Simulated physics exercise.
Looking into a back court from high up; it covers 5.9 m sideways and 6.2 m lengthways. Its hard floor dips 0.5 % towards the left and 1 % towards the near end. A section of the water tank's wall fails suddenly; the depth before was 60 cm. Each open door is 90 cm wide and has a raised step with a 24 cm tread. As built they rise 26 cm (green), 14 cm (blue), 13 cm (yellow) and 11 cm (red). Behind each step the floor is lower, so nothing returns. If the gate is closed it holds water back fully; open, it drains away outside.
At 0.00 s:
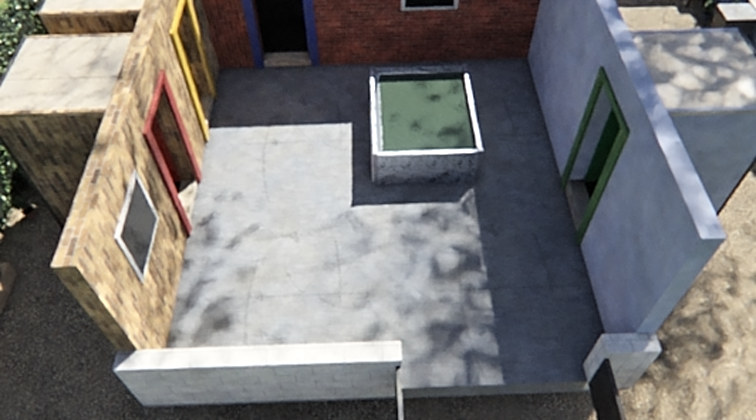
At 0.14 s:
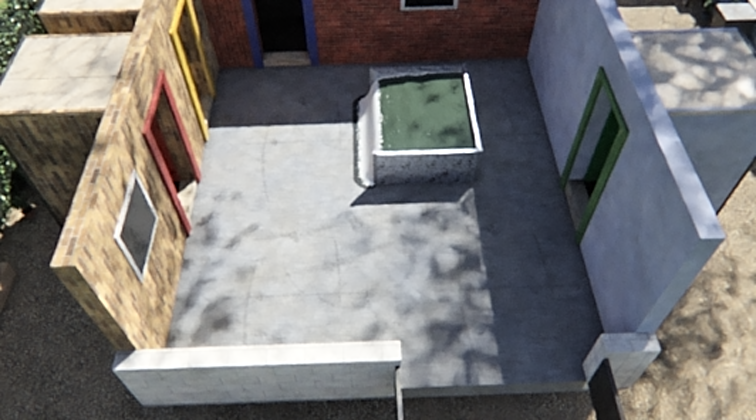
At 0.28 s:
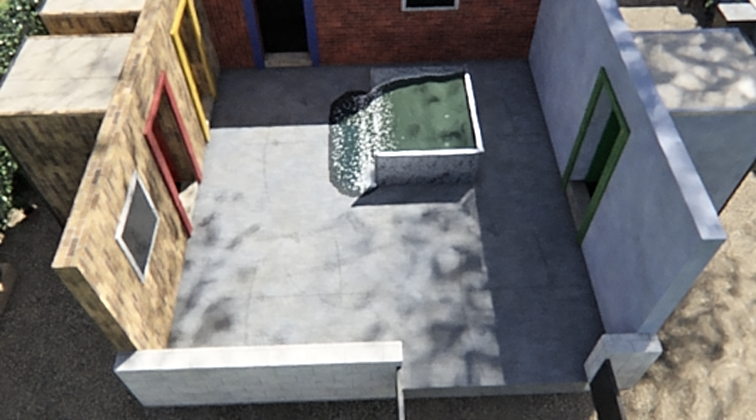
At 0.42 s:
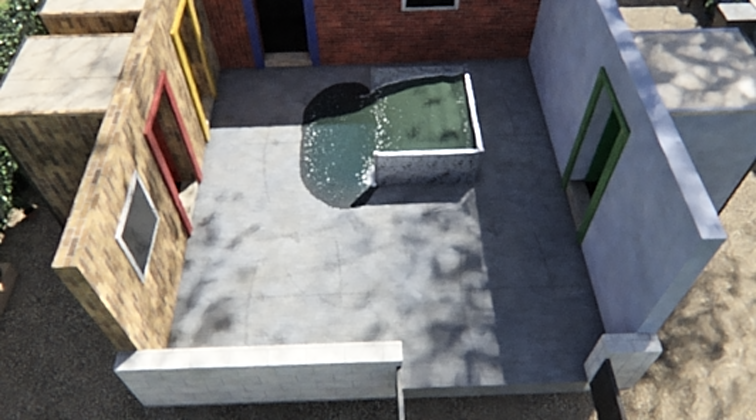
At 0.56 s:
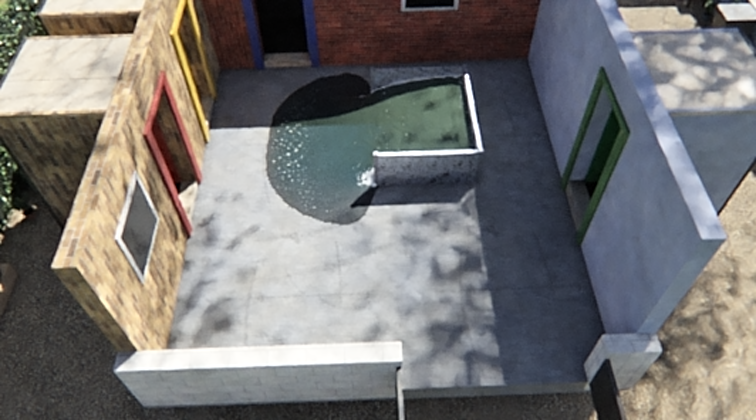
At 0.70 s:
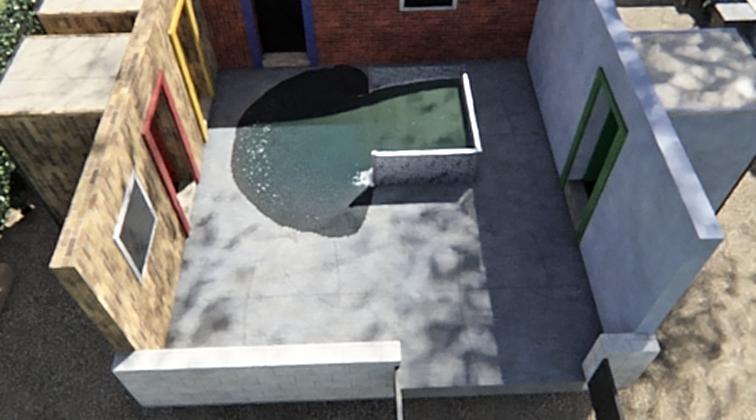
Water bursts from the left side of a raised tank and spreads across the courtyard floor.
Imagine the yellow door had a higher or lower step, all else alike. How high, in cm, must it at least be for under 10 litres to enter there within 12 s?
Close to 26 cm is just enough.
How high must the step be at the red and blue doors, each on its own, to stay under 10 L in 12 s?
About 21 cm at red and 11.0 cm at blue.
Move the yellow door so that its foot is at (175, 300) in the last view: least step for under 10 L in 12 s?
About 10.0 cm.
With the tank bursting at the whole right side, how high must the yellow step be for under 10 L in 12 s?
About 10.0 cm.
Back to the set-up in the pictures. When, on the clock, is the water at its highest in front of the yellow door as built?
Around 1.6 s.
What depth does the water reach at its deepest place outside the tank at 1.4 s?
About 32 cm.
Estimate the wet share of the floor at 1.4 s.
Near 35 per cent is wet.
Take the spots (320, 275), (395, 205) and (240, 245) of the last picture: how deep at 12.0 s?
In that order: 5, 3 and 5 cm.
After 1.4 s water covers 35 % of the floor, deepest (32 cm) near (202, 162); 27 cm at the yellow door, 18 litres in over its 13 cm step.
After 3.0 s water covers 40 % of the floor, deepest (30 cm) near (160, 379); 22 cm at the yellow door, 120 litres in over its 13 cm step.
After 12.0 s water covers 95 % of the floor, deepest (8 cm) near (160, 379); 2 cm at the yellow door, 139 litres in over its 13 cm step.
At the yellow door as built, the water arrived by 0.9 s and peaked near 29 cm at 1.6 s.
With a step of 22.5 cm, 24 litres would have come in within the 12 s; with 30.5 cm, 1 litre. So under 10 litres takes about 26 cm.
